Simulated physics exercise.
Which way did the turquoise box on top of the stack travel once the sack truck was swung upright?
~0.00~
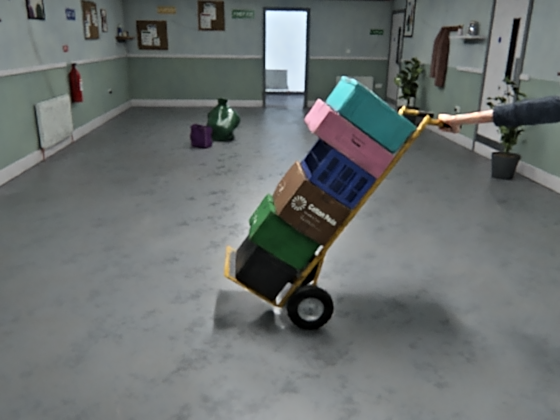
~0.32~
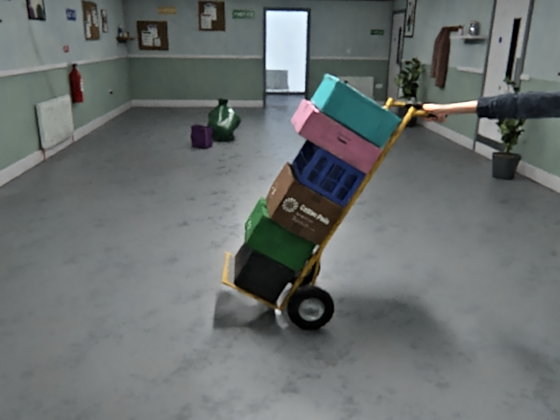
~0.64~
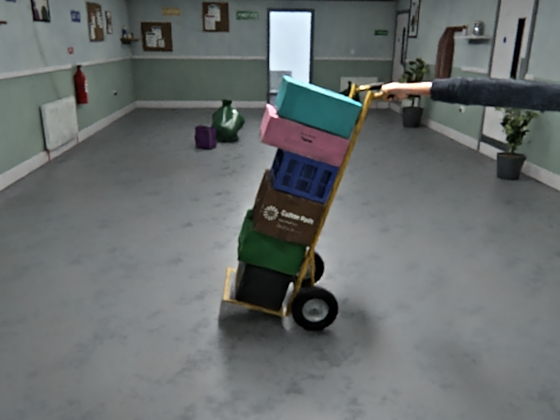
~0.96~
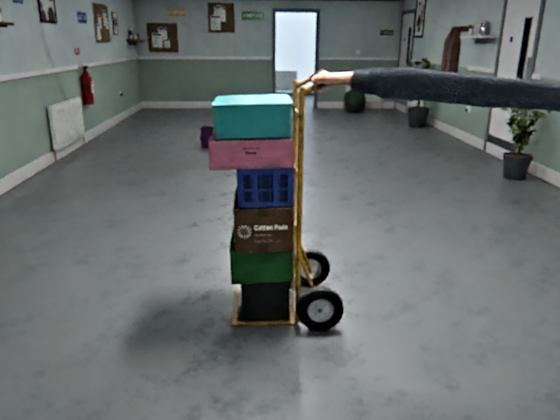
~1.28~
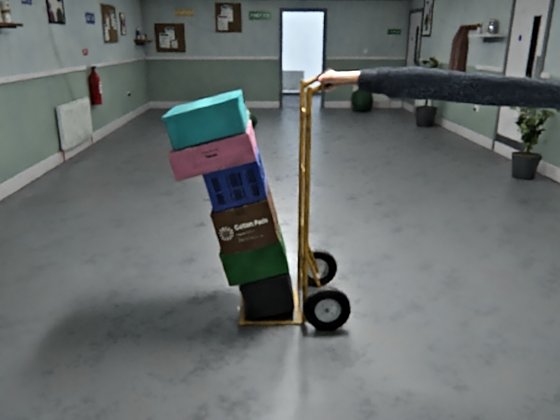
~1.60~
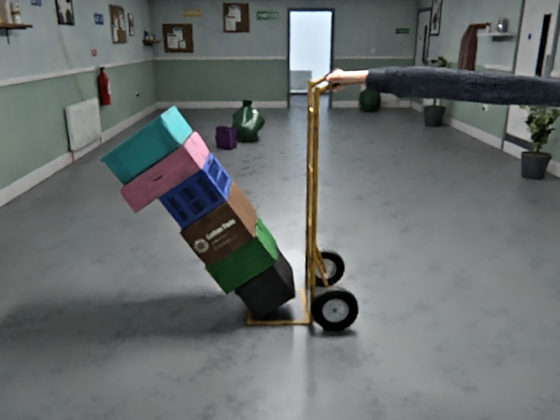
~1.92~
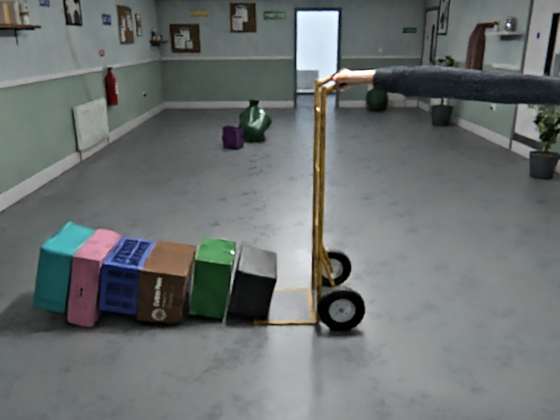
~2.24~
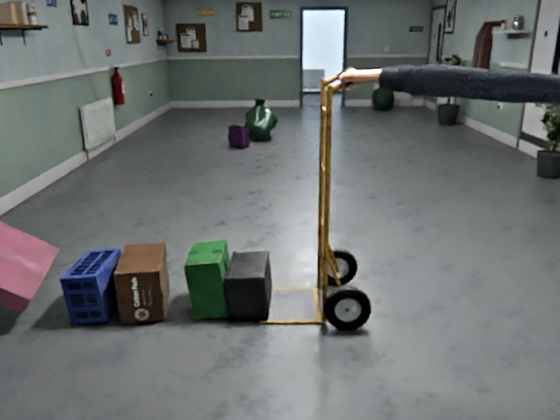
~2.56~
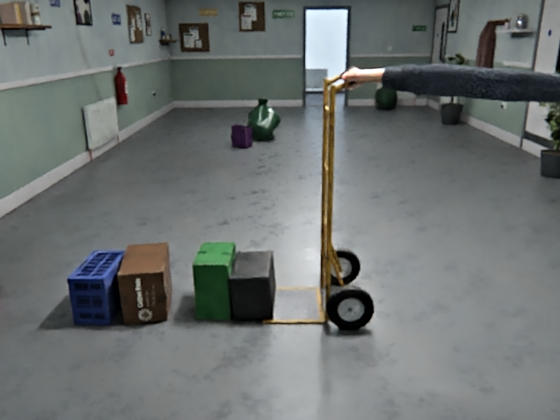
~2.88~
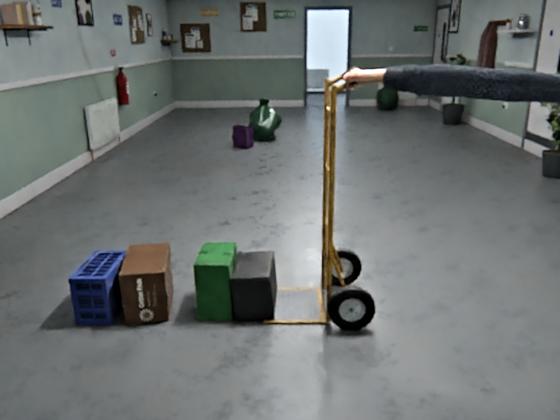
It went to the left, falling with the rest of the stack and then passing out of view on that side.
